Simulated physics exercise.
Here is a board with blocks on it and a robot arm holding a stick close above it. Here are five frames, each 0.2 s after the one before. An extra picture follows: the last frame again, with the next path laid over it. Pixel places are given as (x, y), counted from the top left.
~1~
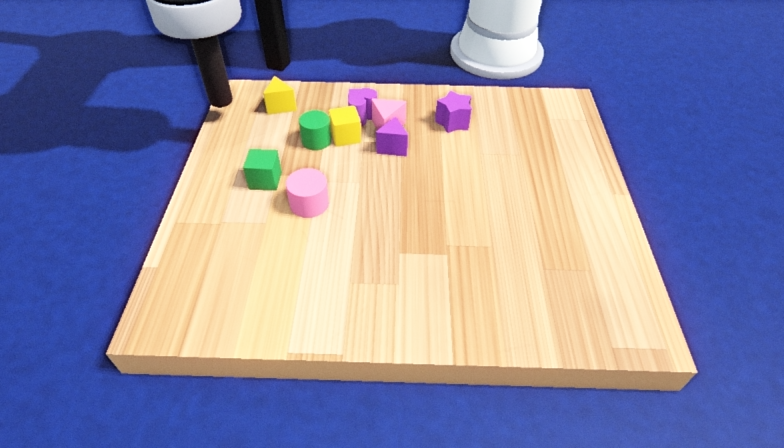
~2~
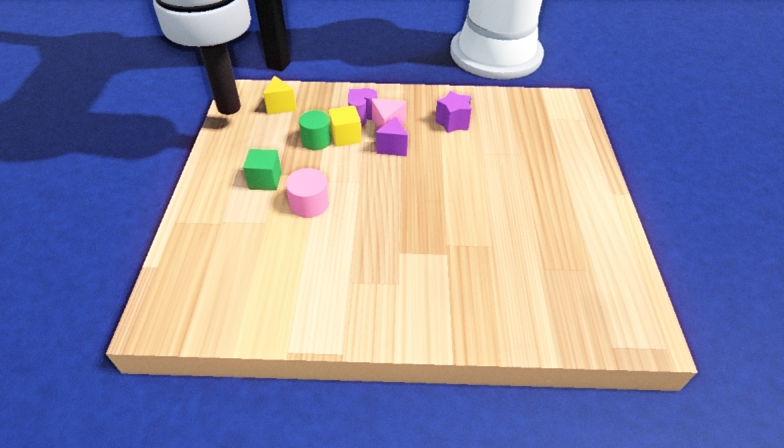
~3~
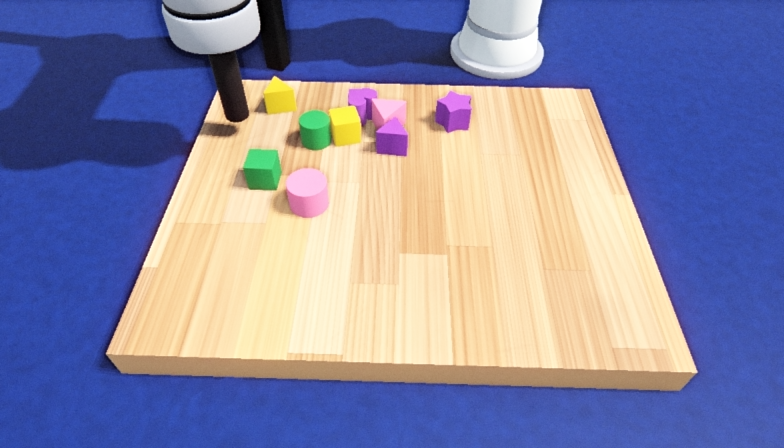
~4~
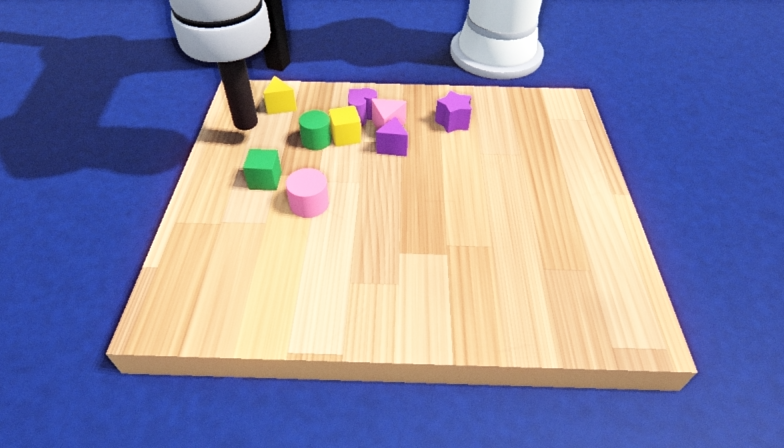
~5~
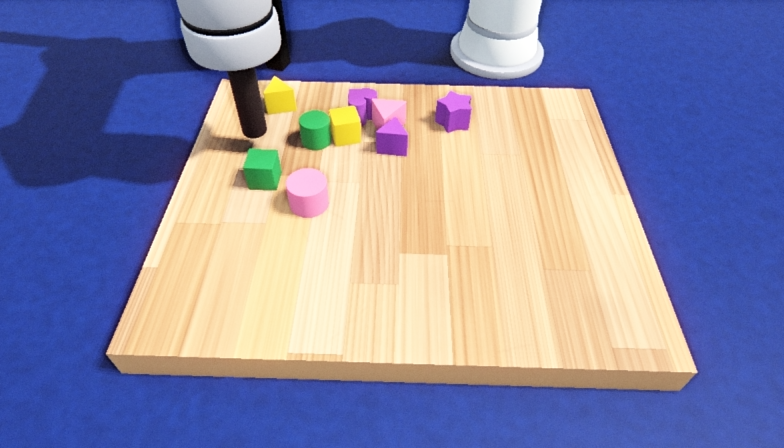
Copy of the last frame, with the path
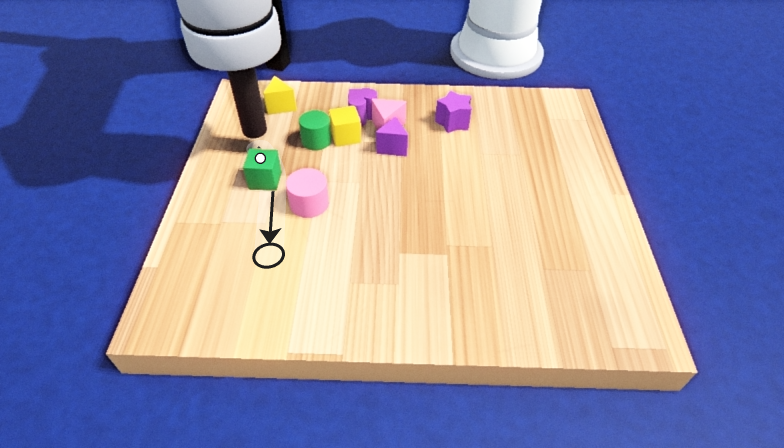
Robot arm with a black stick moving slightly right and nearer over a wooden board, the colourful blocks staying still.
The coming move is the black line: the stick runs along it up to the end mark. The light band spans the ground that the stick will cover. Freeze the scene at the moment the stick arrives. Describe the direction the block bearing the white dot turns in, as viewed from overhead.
Top view: Clockwise.
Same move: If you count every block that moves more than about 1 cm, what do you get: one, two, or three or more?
It looks like one block will be pushed more than about 1 cm.
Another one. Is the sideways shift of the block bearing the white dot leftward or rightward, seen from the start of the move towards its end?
Off to the right side.
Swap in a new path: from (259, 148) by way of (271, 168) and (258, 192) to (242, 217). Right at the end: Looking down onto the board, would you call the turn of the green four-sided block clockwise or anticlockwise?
From above, counter-clockwise.
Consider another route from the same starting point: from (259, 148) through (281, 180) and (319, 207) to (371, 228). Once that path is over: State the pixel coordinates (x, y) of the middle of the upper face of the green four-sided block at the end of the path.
Its top middle is near (262, 182).
Drawn move, from (259, 148) by way of (273, 195) to (269, 255); the dot is on the green four-sided block.
On the path given first. One third of the way, stick (270, 162); green four-sided block (261, 175), turned 15° clockwise.
Two thirds of the way, stick (268, 198); green four-sided block (255, 214), turned 20° clockwise.
At the end, stick (265, 240); green four-sided block (243, 257), turned 35° clockwise; pink cylinder still.
